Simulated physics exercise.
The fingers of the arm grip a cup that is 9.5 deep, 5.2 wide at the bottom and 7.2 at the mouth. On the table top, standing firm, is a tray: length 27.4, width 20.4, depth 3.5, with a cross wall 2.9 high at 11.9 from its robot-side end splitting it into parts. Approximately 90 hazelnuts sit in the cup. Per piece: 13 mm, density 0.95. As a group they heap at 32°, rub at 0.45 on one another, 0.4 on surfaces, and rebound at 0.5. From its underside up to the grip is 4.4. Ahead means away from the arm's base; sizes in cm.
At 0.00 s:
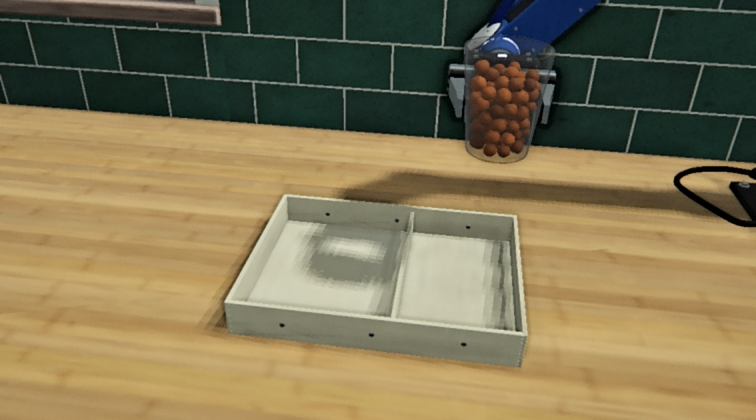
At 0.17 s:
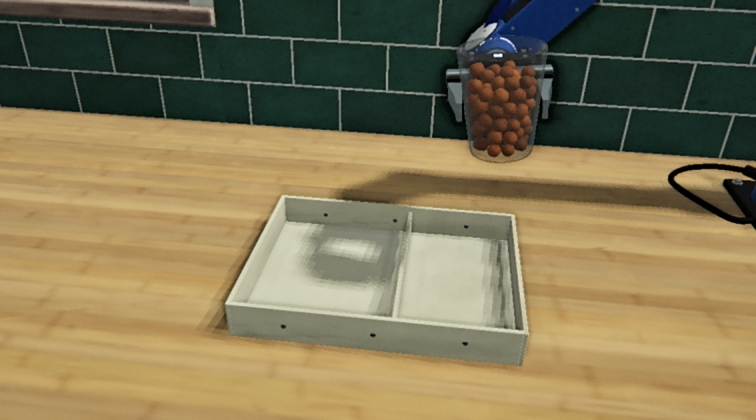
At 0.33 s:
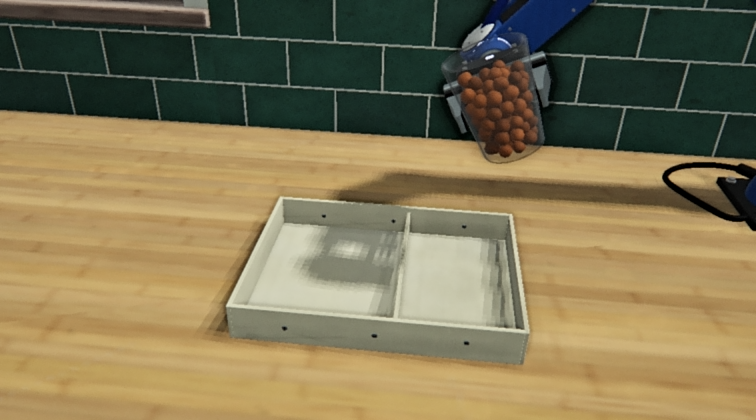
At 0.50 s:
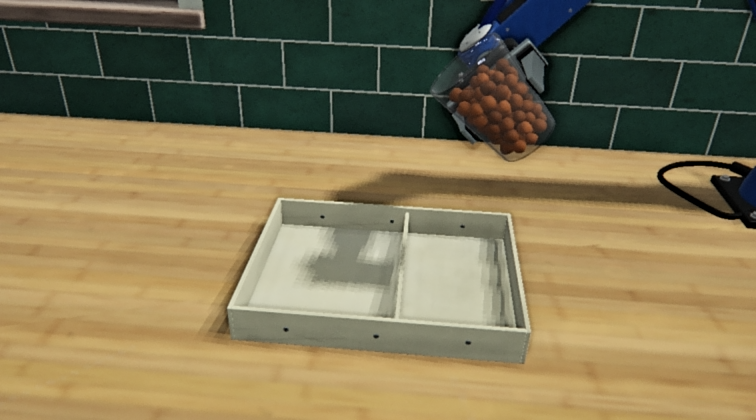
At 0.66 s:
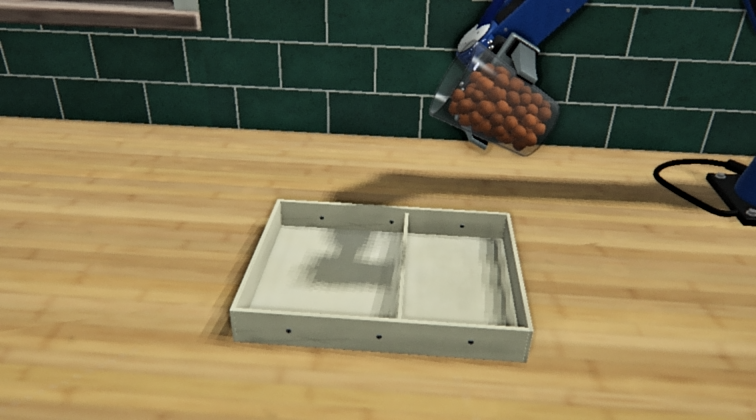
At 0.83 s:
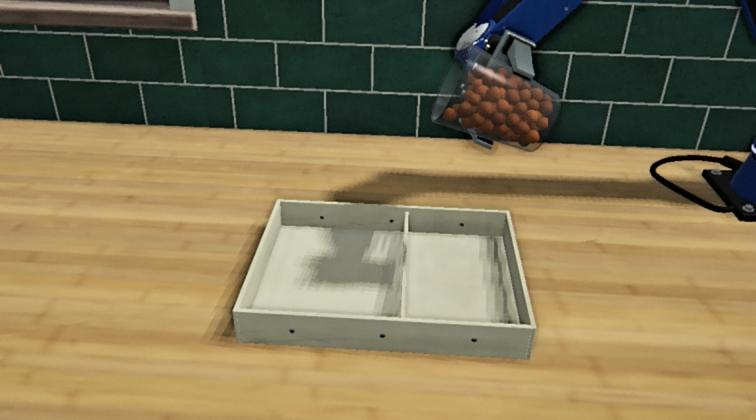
A blue robot arm at the upper right tilts a clear cup of reddish-brown hazelnuts, its mouth swinging steadily to the left while the nuts shift inside. Below, a pale, shallow tray with one divider rests on a light wooden counter before dark green wall tiles, with a black cable at right. Seen from slightly above, the view drifts very slightly as the cup leans well over.
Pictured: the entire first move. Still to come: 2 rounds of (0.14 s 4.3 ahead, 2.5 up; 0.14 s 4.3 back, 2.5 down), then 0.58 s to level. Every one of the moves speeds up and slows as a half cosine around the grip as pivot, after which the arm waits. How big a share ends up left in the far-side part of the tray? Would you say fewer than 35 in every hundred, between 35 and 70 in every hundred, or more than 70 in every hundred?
Between 35 and 70 in every hundred.
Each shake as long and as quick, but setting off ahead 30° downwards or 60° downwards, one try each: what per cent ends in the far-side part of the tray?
10 and 0 %.
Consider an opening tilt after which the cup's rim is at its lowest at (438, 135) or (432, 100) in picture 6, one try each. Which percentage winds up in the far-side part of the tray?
About 85 and 20 %.
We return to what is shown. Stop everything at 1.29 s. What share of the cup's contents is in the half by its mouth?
Roughly 65 per cent.
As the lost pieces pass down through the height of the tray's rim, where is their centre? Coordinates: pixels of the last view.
Their middle sits near (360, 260).
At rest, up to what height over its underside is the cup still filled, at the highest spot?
Around 5.5 centimetres above the underside.
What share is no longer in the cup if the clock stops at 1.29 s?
30 %.
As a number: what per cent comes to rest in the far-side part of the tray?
Some 45 percent.
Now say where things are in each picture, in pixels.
In the first picture, cup middle at (502, 103), level; upper third of the load around (504, 84), from x 475 to 535, top at y 70; 92 in the cup.
In the second picture, cup middle at (501, 103), tilted 6° forward; upper third of the load around (503, 84), from x 475 to 530, top at y 65.
In the third picture, cup middle at (500, 103), tilted 23° forward; upper third of the load around (499, 84), from x 465 to 530, top at y 65.
In the fourth picture, cup middle at (498, 104), tilted 45° forward; upper third of the load around (497, 89), from x 455 to 540, top at y 65.
In the fifth picture, cup middle at (498, 105), tilted 62° forward; upper third of the load around (496, 92), from x 455 to 545, top at y 70.
In the sixth picture, cup middle at (499, 104), tilted 68° forward; upper third of the load around (498, 93), from x 450 to 545, top at y 70; 92 in the cup.
After 1.29 s, tilted 68° forward, highest piece 24 above the table; 63 in the cup, 26 in the far-side part, 3 in the robot-side part.
After 1.74 s, tilted 23° forward, highest piece 24 above the table; 42 in the cup, 42 in the far-side part, 7 in the robot-side part, 1 on the table or floor.
After 2.17 s, level, highest piece 22 above the table; 42 in the cup, 42 in the far-side part, 7 in the robot-side part, 1 on the table or floor.
After 3.22 s, level, highest piece 22 above the table; 42 in the cup, 42 in the far-side part, 7 in the robot-side part, 1 on the table or floor.
At rest, 42 in the cup, 42 in the far-side part, 7 in the robot-side part, 1 on the table or floor. That is 46 % in the far-side part of the tray.
